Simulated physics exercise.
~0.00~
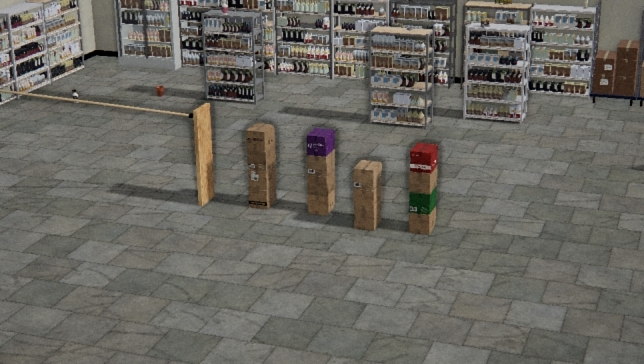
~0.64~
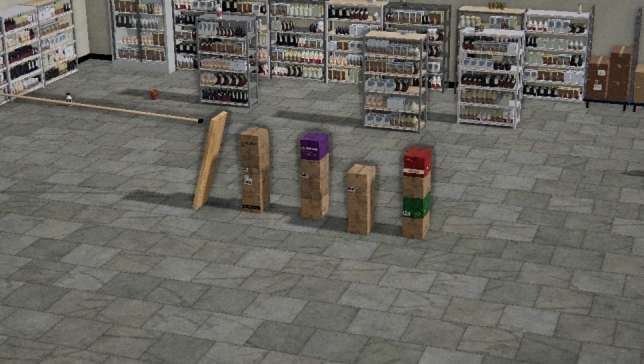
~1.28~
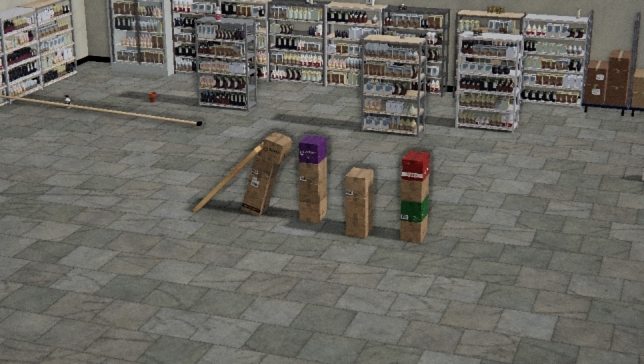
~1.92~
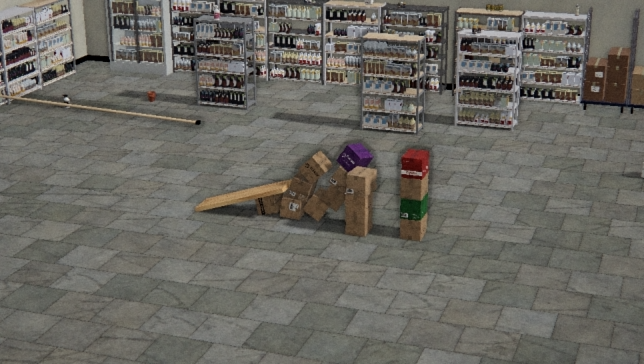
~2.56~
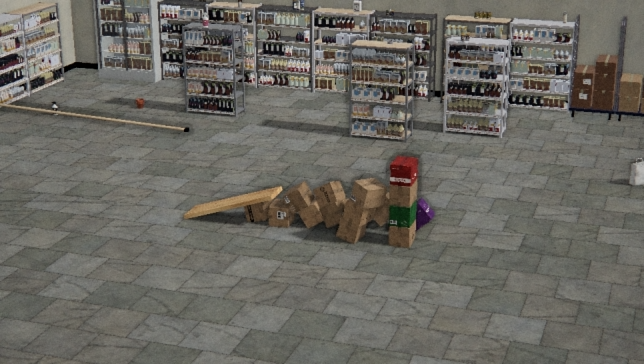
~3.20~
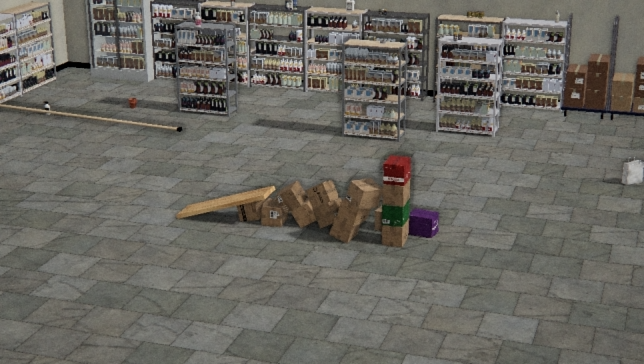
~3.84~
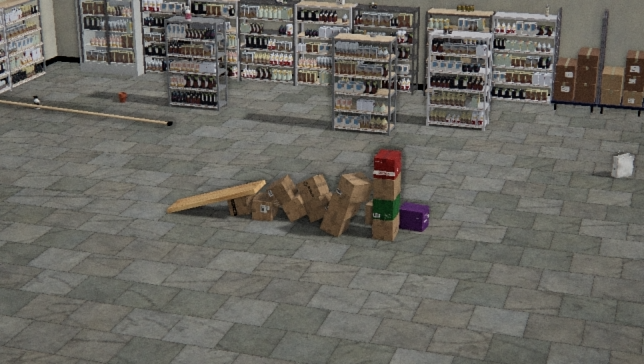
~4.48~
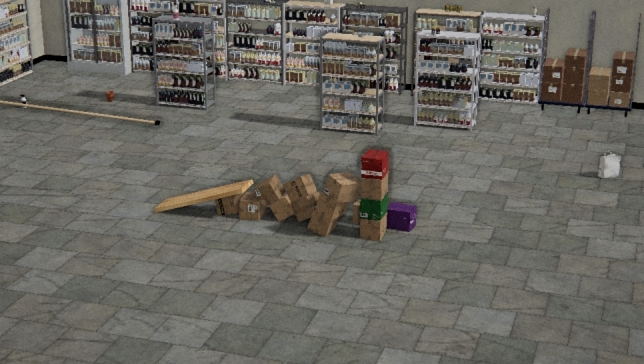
The footage shows a wooden board beside a row of stacked cartons tipping right into the nearest stack, toppling the piles one after another. The purple carton tumbles to the floor beyond the last stack, which stays standing with its red and green cartons in place.
